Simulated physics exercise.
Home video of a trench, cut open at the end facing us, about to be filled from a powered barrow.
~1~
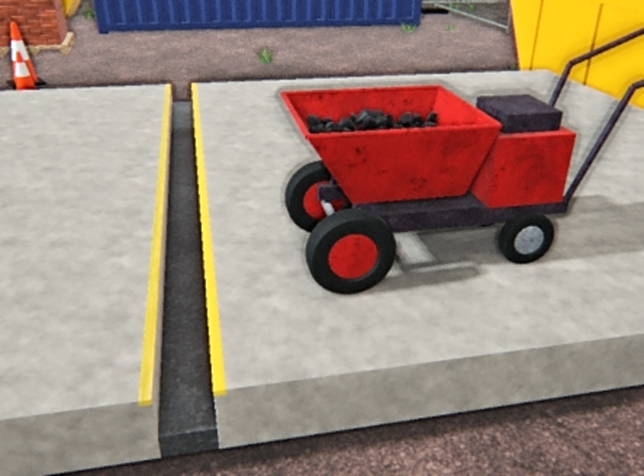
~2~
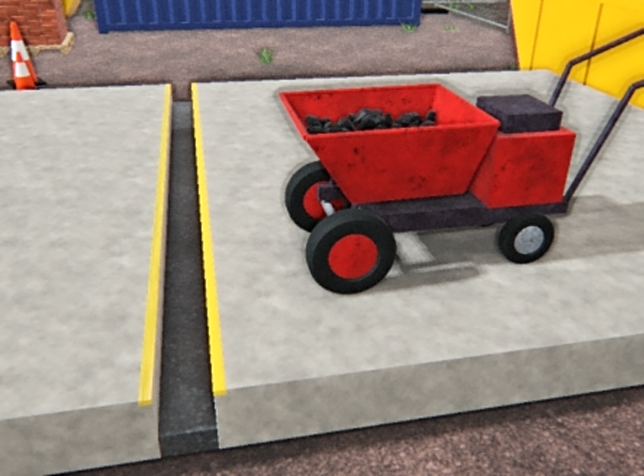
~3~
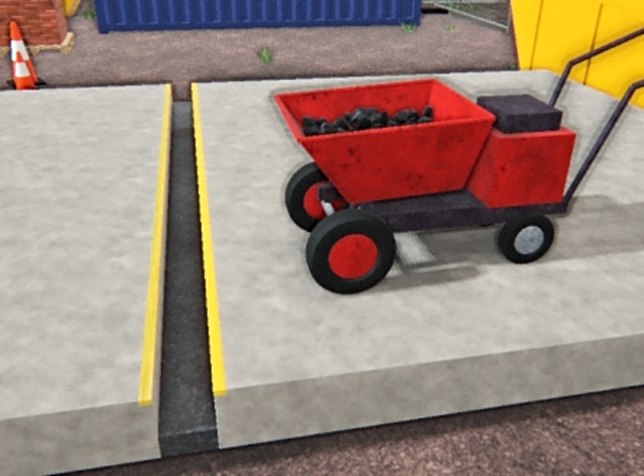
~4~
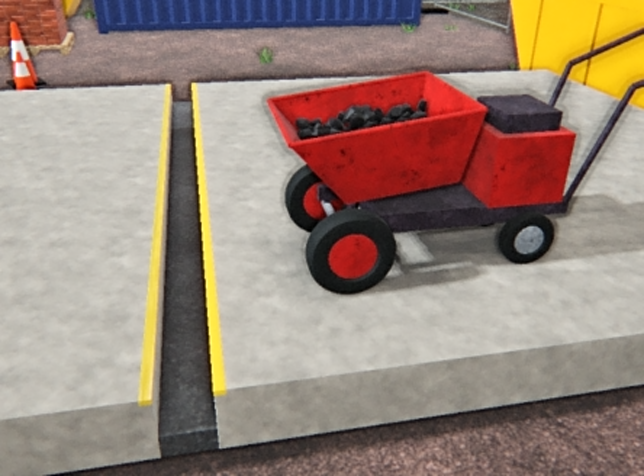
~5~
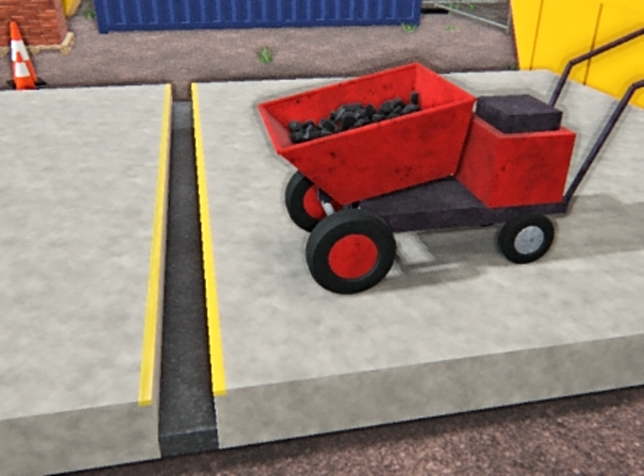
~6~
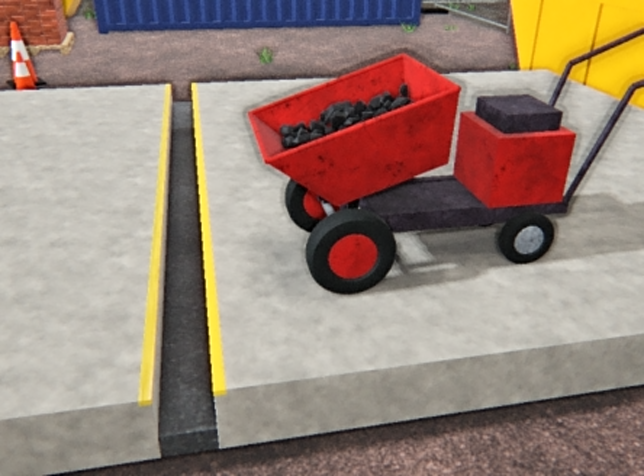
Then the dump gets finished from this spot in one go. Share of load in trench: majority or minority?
The greater part of the load will drop inside the trench.
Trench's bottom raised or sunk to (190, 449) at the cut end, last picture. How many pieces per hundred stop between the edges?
It would be close to 80 percent.
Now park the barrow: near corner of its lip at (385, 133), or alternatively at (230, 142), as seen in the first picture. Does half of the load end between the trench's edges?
Initially shy of half, next shy of half.
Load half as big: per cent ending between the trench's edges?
Close to 90 in a hundred.
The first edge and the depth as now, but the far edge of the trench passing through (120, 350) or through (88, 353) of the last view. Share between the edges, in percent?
First try: About 90 %; second try: About 90 %.
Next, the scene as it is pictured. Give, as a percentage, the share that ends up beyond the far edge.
It works out to roughly 10 percent.
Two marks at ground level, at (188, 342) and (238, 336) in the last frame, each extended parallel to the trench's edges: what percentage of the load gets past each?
Around 50 per cent for the first, around 90 per cent for the second.
Soon, skip tipped steeply; all in the skip.
A while on, skip tipped steeply; nearly all in the skip; a stray few short of the trench; a small part in or heaped over the trench.
Towards the end, skip tipped right over; about half in the skip; a stray few short of the trench; about half in or heaped over the trench; a small part beyond it.
Finally, skip tipped right over; a small part in the skip; a small part short of the trench; about two thirds in or heaped over the trench; a small part beyond it.
